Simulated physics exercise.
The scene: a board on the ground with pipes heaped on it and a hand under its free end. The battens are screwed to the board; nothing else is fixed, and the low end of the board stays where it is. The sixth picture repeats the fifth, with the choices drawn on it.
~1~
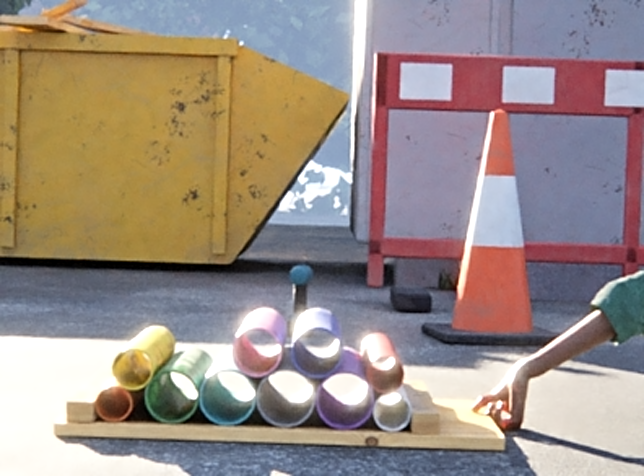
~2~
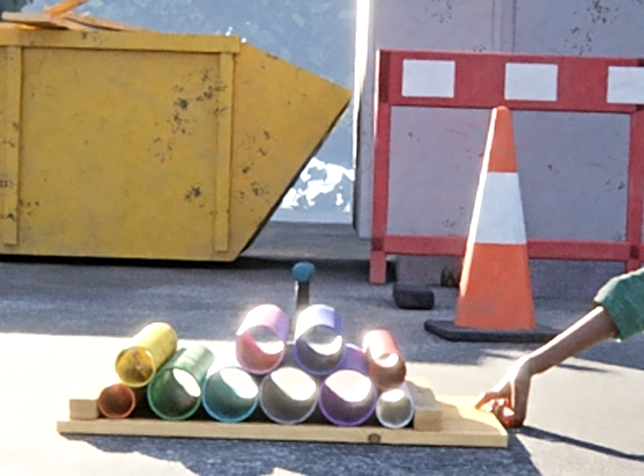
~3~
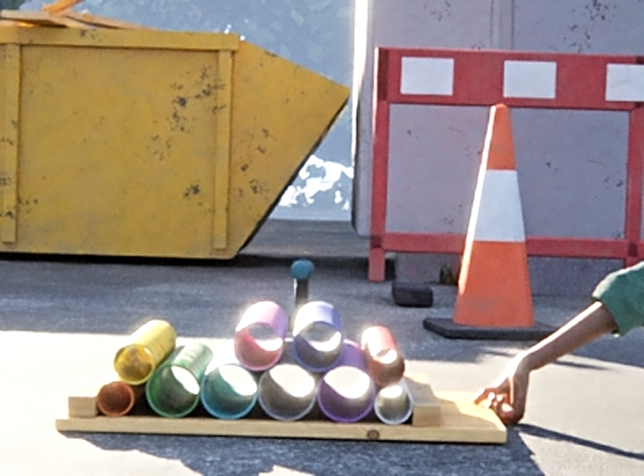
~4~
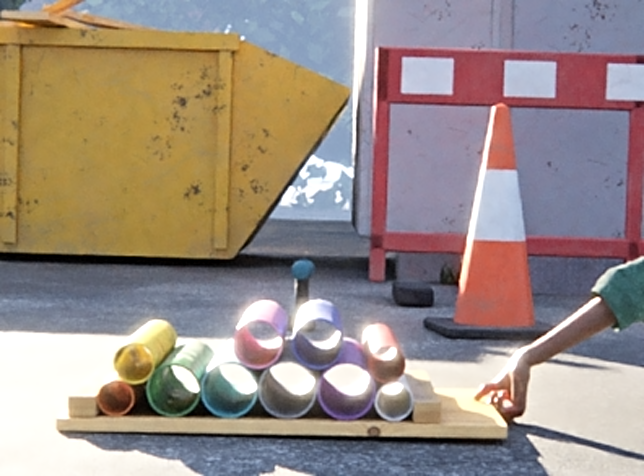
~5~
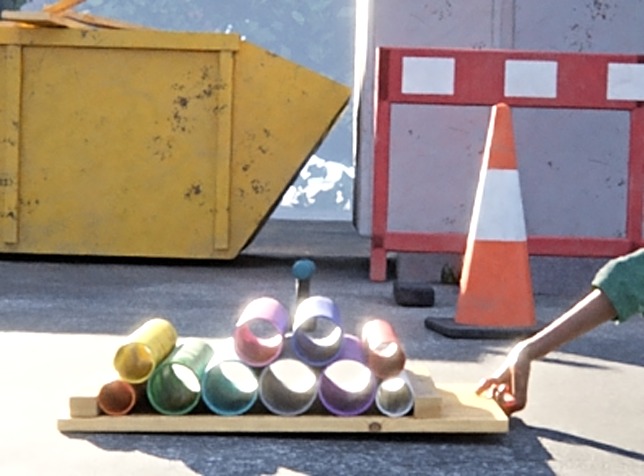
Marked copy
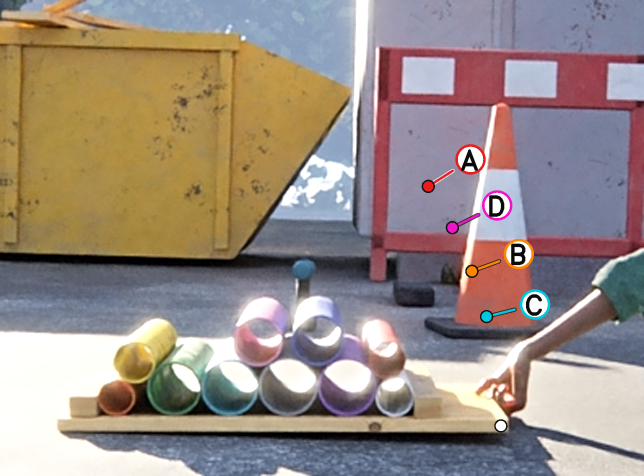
A hand at the right end of a wooden board barely moved, and the heap of colourful pipes lying on it stayed in place on the ground before a yellow skip and an orange cone.
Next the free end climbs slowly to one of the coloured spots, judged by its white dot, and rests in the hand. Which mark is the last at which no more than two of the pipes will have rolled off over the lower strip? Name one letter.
No higher than D.
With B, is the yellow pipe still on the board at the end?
No.
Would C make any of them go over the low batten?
At C: Yes.
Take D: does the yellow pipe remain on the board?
No, with D.
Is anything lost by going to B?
At B: Yes.
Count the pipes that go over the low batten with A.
It comes to three.
On the marked copy, A at (428, 186); B at (472, 271); C at (487, 317); D at (452, 228); the white dot at (501, 426).
Taking D. A third of the way, board at 17°.
Two thirds of the way, board at 28°.
When it is over, board at 28°, one over the low batten (yellow).
As for the rest, A three over the low batten (pink, yellow, blue); B one over the low batten (yellow); C one over the low batten (yellow).
